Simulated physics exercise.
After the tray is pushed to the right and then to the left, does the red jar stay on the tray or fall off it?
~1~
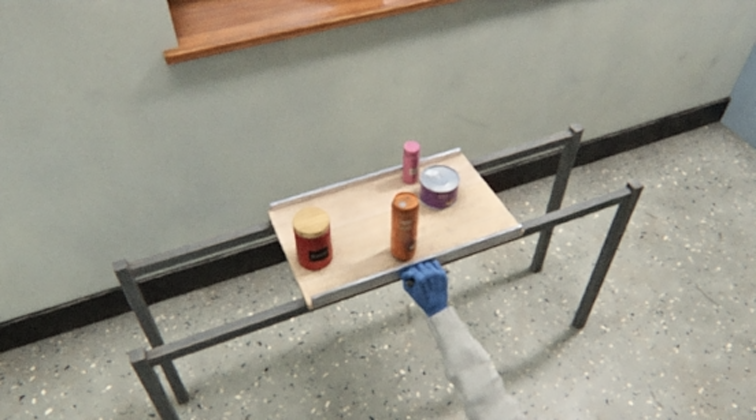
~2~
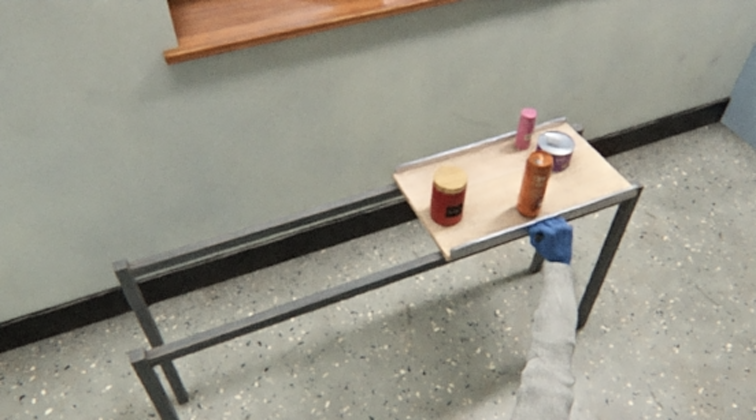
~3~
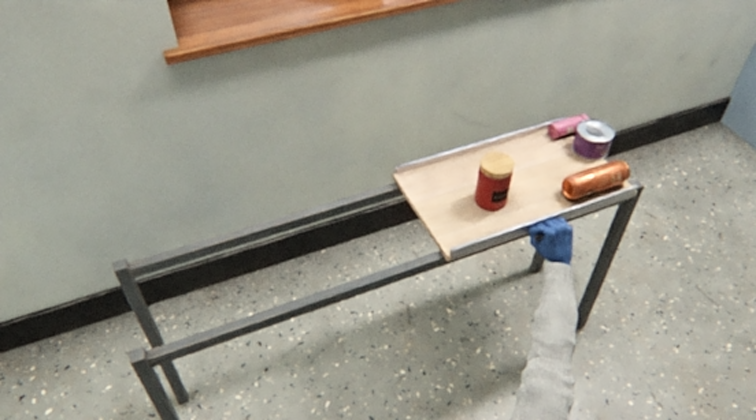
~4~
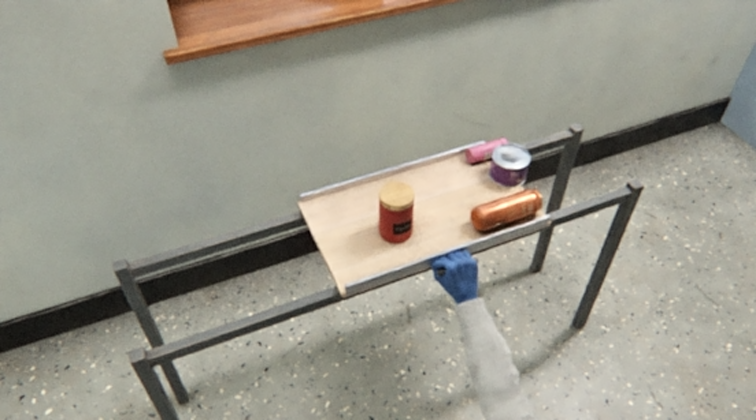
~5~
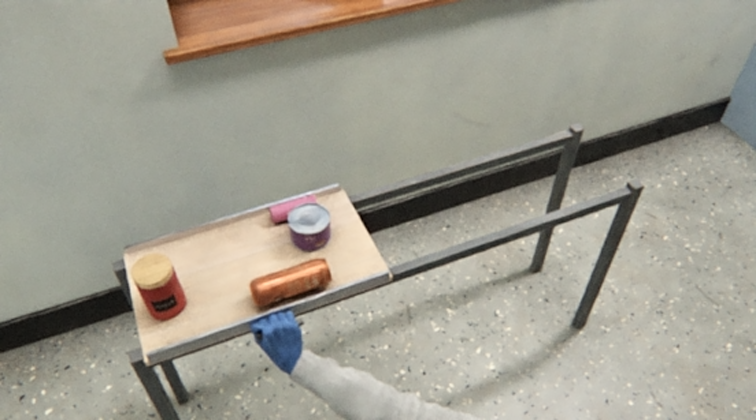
The red jar stays on the tray, still standing upright near its left end.
